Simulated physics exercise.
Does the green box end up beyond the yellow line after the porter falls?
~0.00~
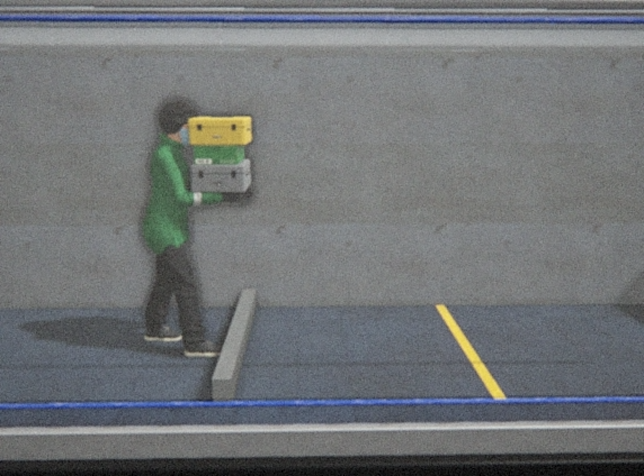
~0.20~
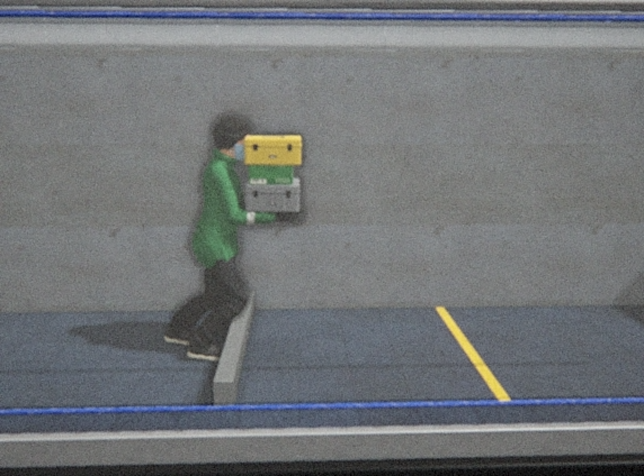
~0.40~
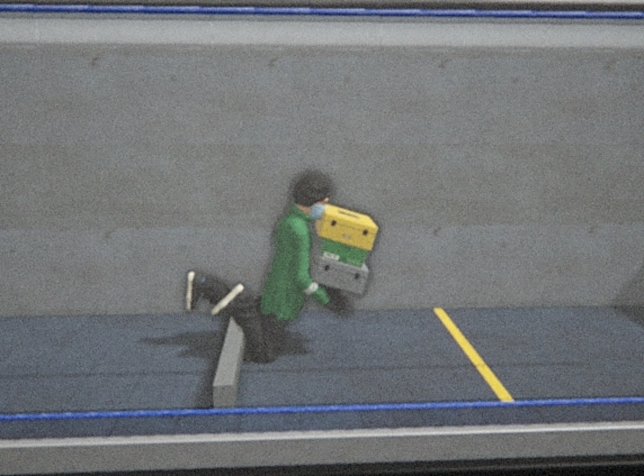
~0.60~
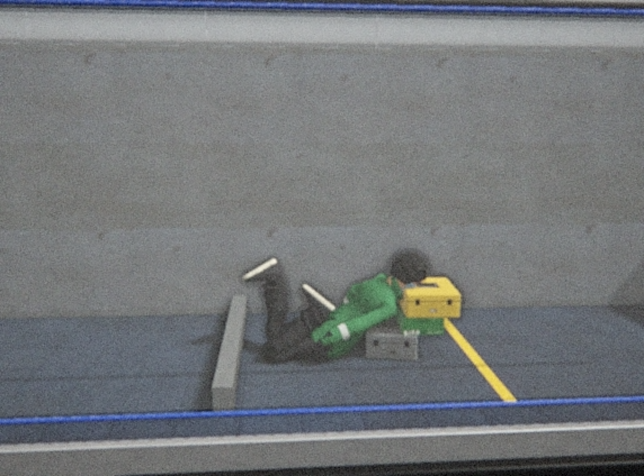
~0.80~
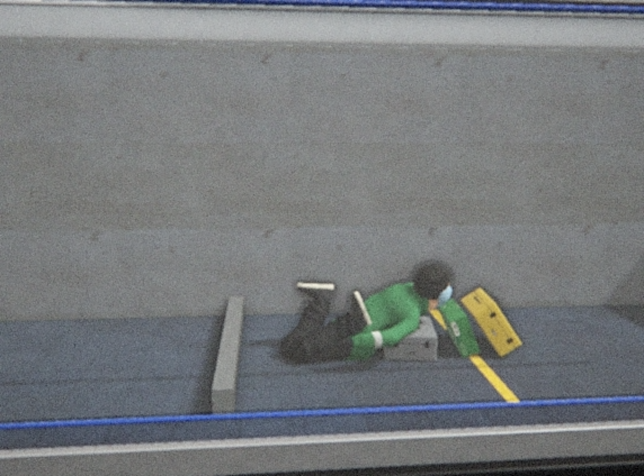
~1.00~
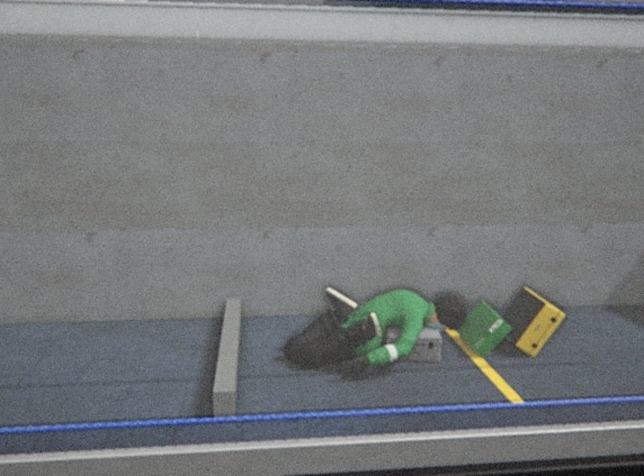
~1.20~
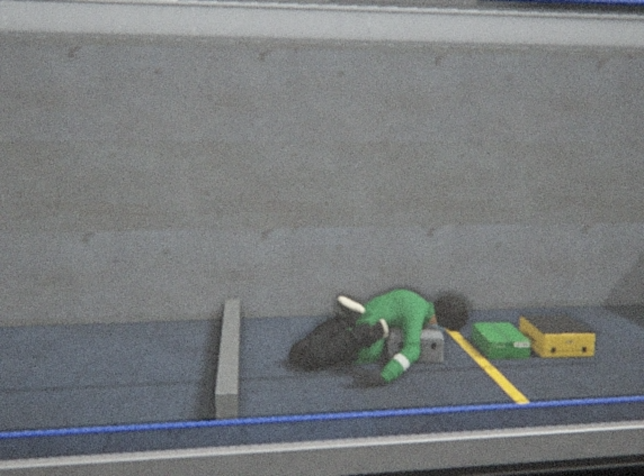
Yes, the green box tumbles over the yellow line and comes to rest on its far side, beside the yellow box.
A porter trips over a low rail and falls, tumbling two boxes past the yellow line.
